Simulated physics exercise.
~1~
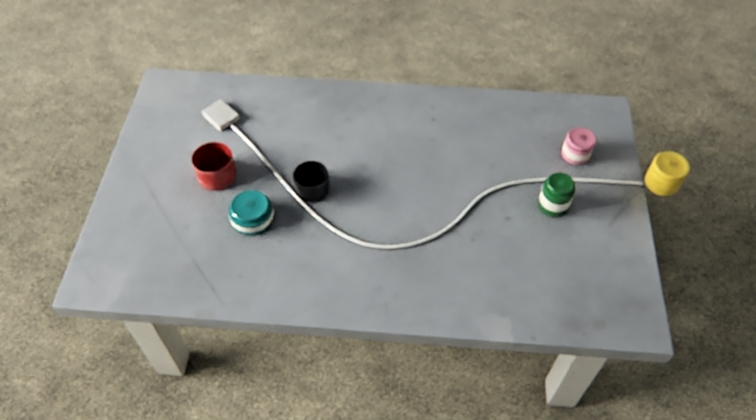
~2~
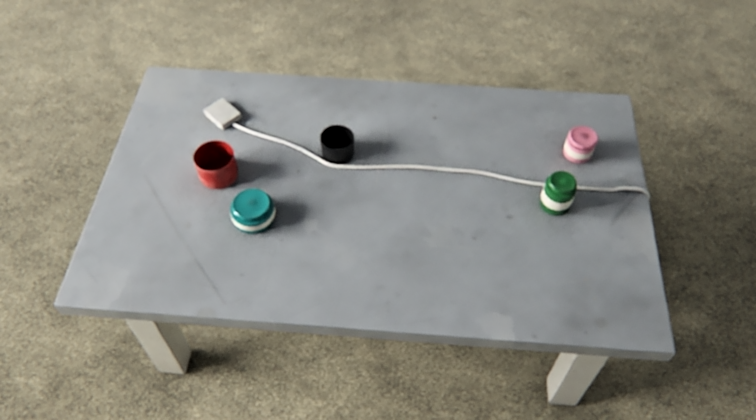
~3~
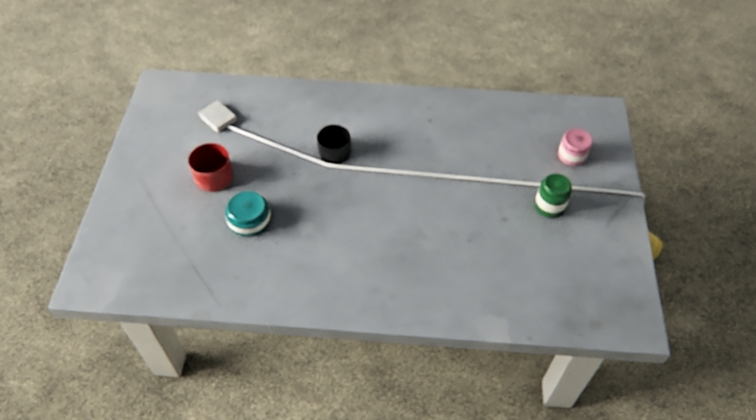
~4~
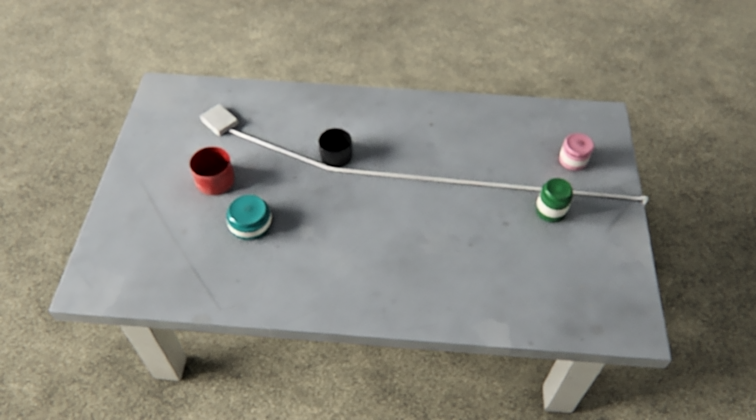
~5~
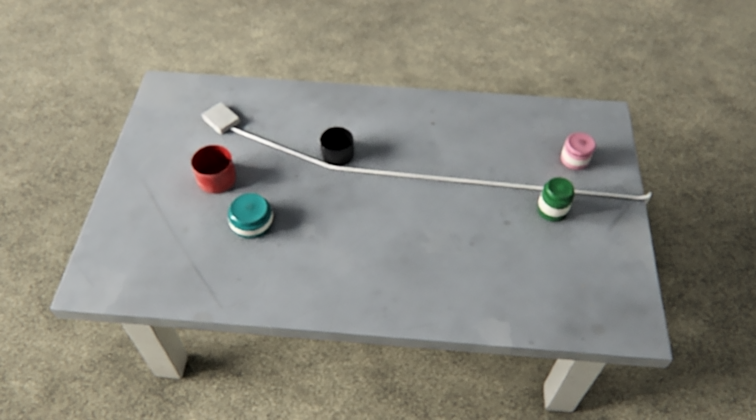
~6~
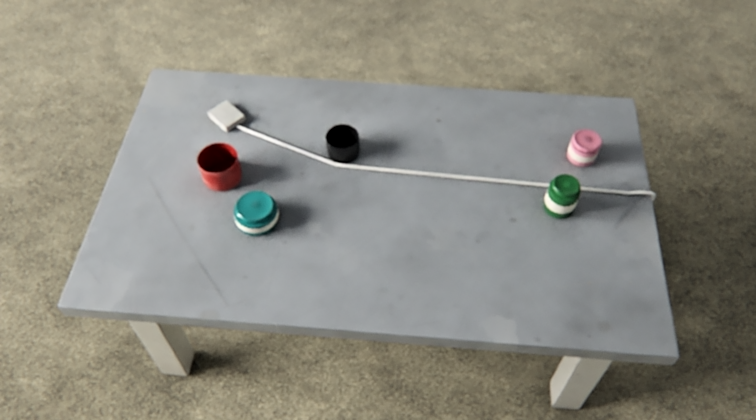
The footage shows a white cable running from a pale square block past cups and jars on a grey table as a yellow container drops off the right edge, pulling the cable taut and shifting the black cup up and right; the other items stay put.
